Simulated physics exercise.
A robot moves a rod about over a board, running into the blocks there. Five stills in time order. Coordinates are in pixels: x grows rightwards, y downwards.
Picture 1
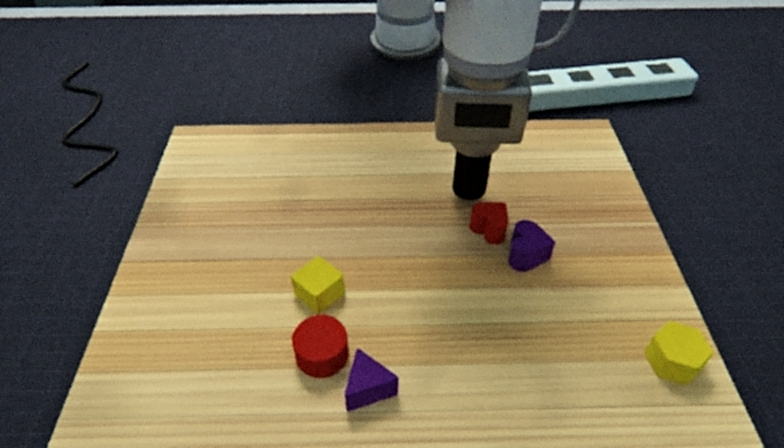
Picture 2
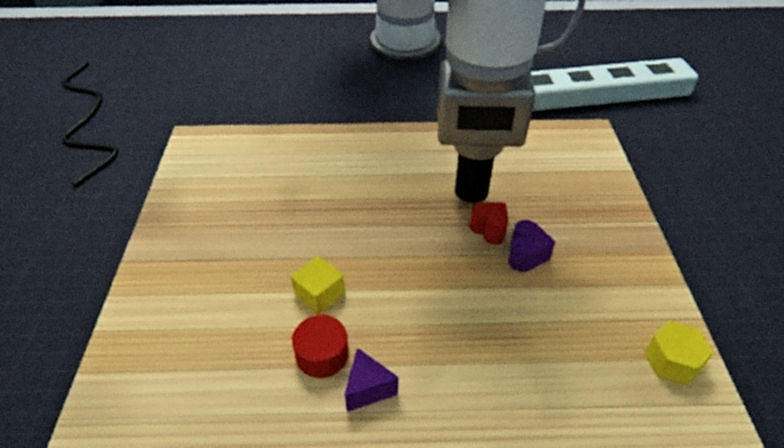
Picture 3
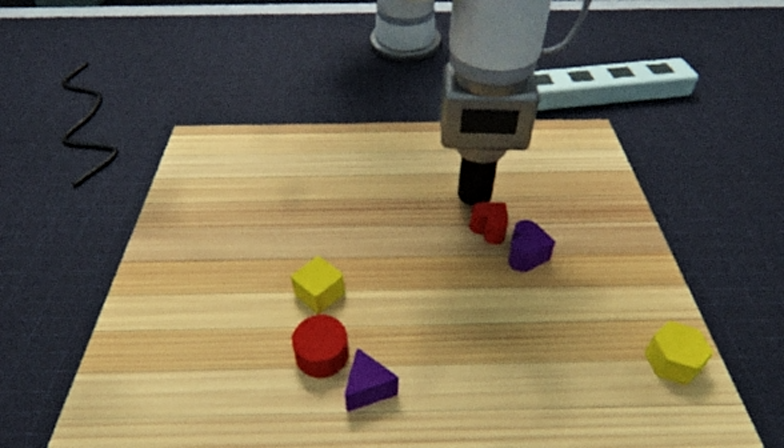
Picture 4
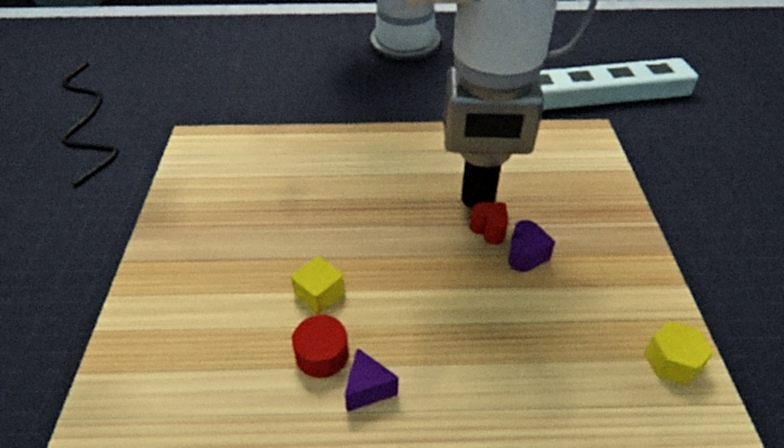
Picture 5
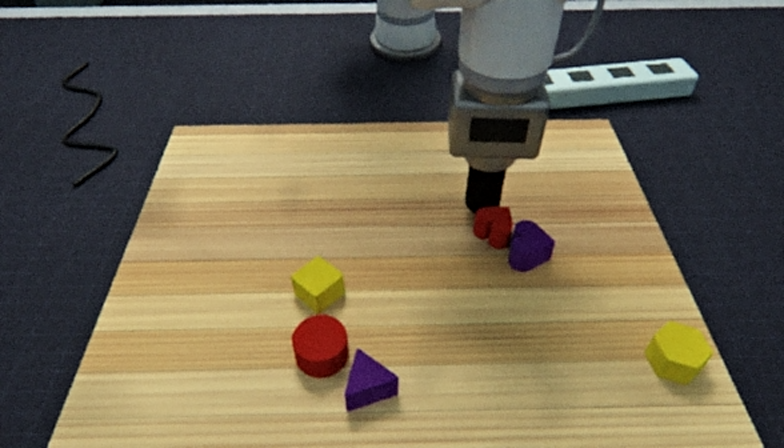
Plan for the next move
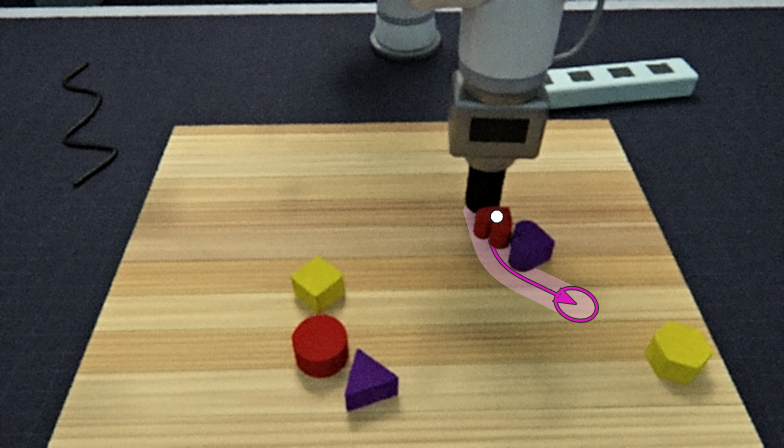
A robot arm moves its black rod slightly forward and right, nudging the red heart block.
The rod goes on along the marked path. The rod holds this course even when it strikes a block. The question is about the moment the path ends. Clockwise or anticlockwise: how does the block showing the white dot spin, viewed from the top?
Clockwise rotation.
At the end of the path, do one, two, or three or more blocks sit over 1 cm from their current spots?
Moved: Exactly two.
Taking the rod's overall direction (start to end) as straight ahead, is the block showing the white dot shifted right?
Yes, that is what happens.
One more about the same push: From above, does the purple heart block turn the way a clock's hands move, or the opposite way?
From overhead, the rotation is counterclockwise.
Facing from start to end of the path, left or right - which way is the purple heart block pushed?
Slides left.
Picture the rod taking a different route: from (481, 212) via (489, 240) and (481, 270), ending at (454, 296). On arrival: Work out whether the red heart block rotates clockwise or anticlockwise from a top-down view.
The answer is counter-clockwise.
Drawn move, from (481, 212) by way of (493, 247) and (526, 280) to (576, 304); the dot is on the red heart block.
What follows on the original path. One third of the way, rod at (494, 239); red heart block at (516, 253), turned 25° anticlockwise; purple heart block at (547, 247), turned 35° anticlockwise.
Two thirds of the way, rod at (529, 271); red heart block at (547, 290); purple heart block at (558, 248), turned 45° anticlockwise.
At the end, rod at (580, 295); red heart block at (570, 313), turned 30° clockwise; purple heart block at (568, 250), turned 75° anticlockwise; yellow hexagonal block still.
